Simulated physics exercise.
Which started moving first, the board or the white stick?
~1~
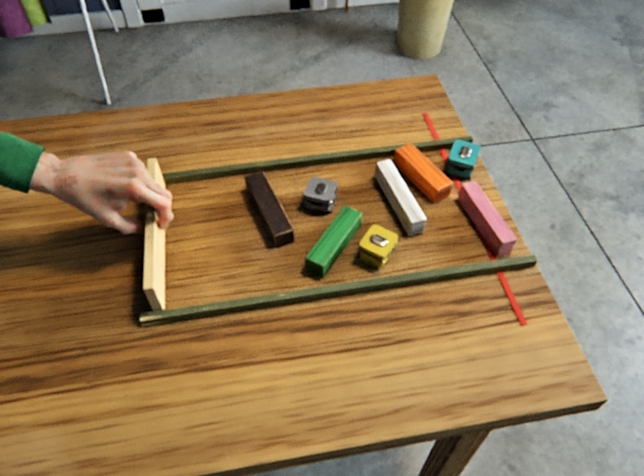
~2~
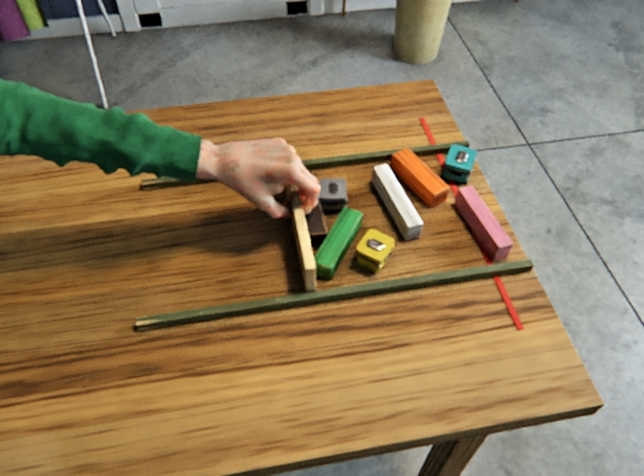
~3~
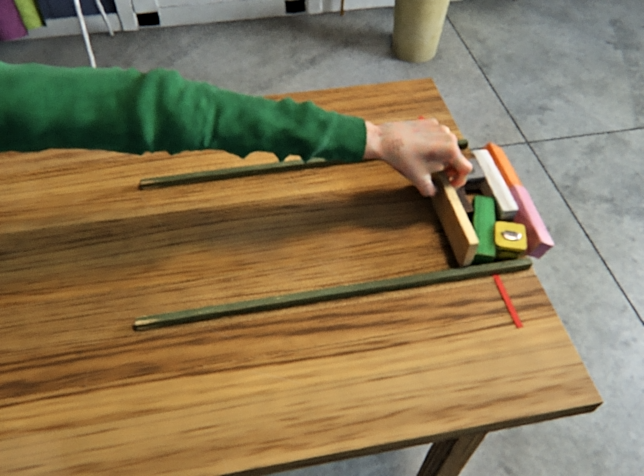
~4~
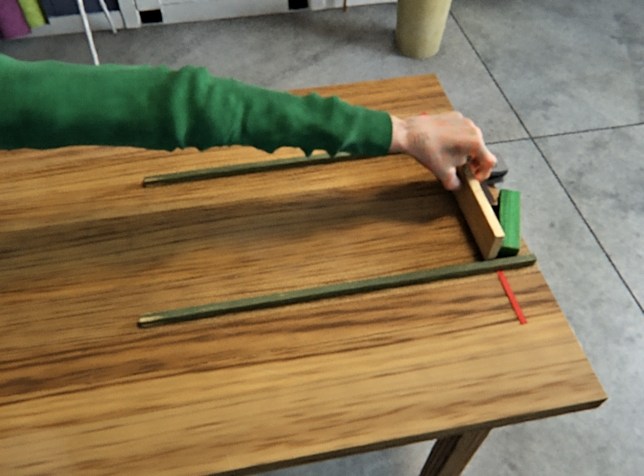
The board started moving first. The white stick stayed where it was at first and only shifted later, as the board pushed farther to the right.
